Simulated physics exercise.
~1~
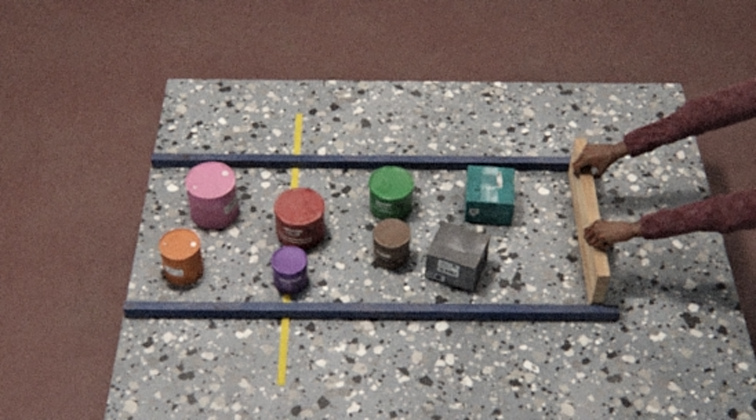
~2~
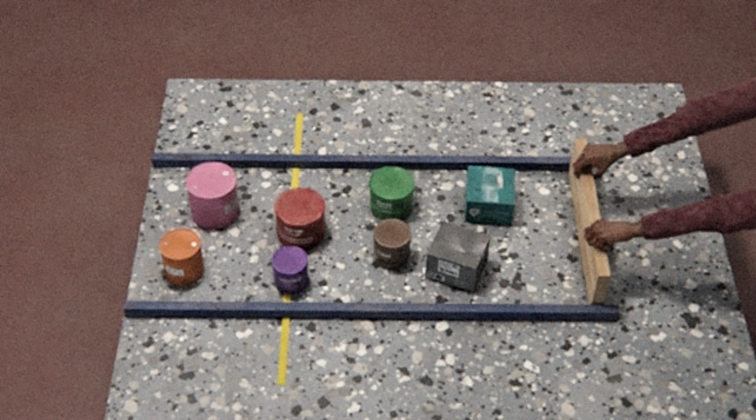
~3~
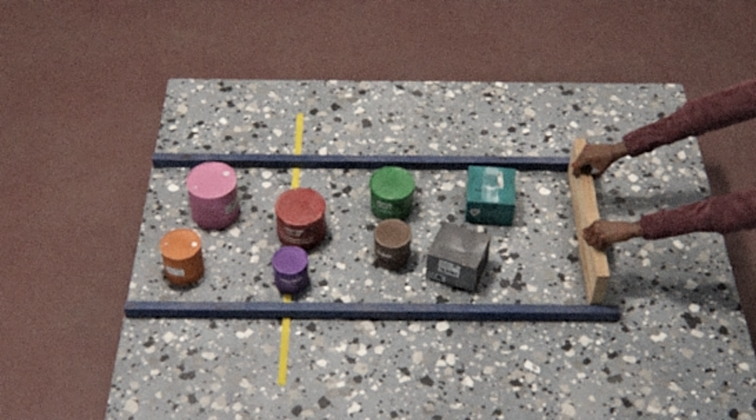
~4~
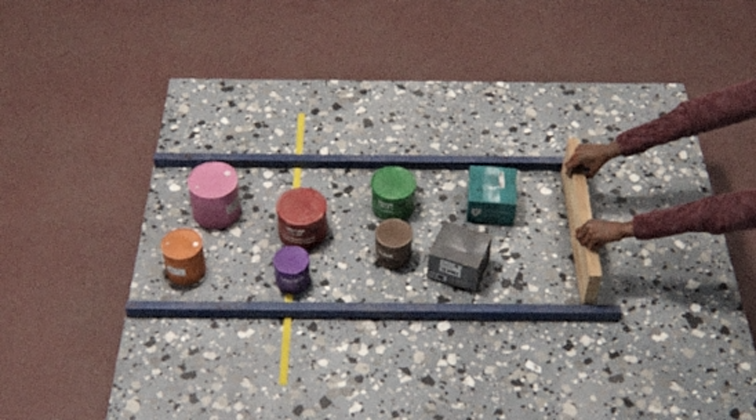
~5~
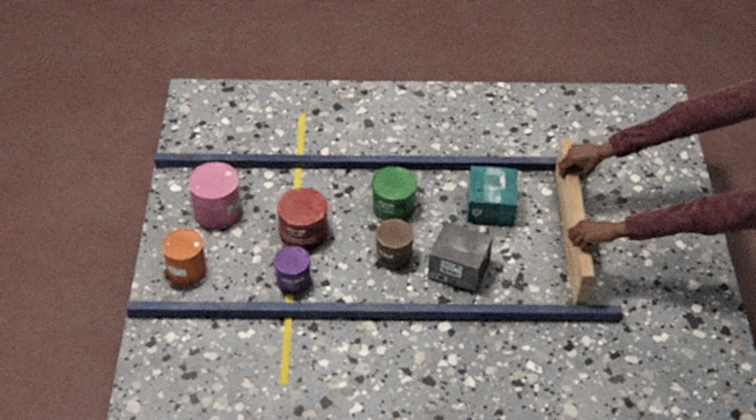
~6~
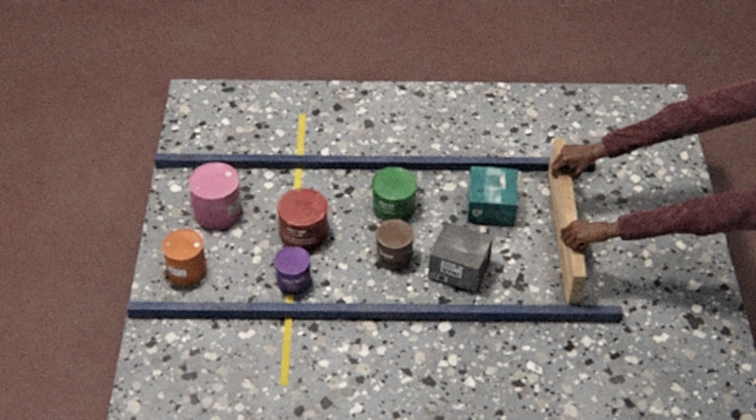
Two hands in dark maroon sleeves hold a wooden plank upright at the right of a speckled grey platform above a reddish-brown floor, seen from above at an angle. Between two dark blue rails sit pink, orange, red, purple, green and brown round containers, with turquoise and grey boxes nearest the plank and a yellow tape line crossing at left. The hands slide the plank slightly left, while the packages stay put.
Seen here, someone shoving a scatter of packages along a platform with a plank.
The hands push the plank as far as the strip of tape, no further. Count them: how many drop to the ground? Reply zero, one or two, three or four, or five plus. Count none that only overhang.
Zero.
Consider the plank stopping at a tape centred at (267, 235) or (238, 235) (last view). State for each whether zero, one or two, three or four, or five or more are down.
Taking the places in turn, I'd pick none and then 1 or 2.
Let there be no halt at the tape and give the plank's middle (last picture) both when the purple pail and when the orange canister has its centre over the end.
(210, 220) and (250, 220), more or less.
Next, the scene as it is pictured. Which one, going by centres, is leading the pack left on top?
Answer: The pink canister.
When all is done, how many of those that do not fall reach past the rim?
You'd get 0.
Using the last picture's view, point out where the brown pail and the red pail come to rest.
Final spots - brown pail (222, 256), red pail (226, 221).
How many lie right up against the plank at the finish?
Count: 2.
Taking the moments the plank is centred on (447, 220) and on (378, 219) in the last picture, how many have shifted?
At the one place 4, at the other 6.
A little later, none off yet; orange canister at rest near (185, 258); pink canister at rest near (216, 196); purple pail at rest near (293, 271).
Next, none off yet; orange canister at rest near (185, 258); pink canister at rest near (216, 196); purple pail shifted about its own width near (274, 284).
When it is over, the number that fall off is zero.
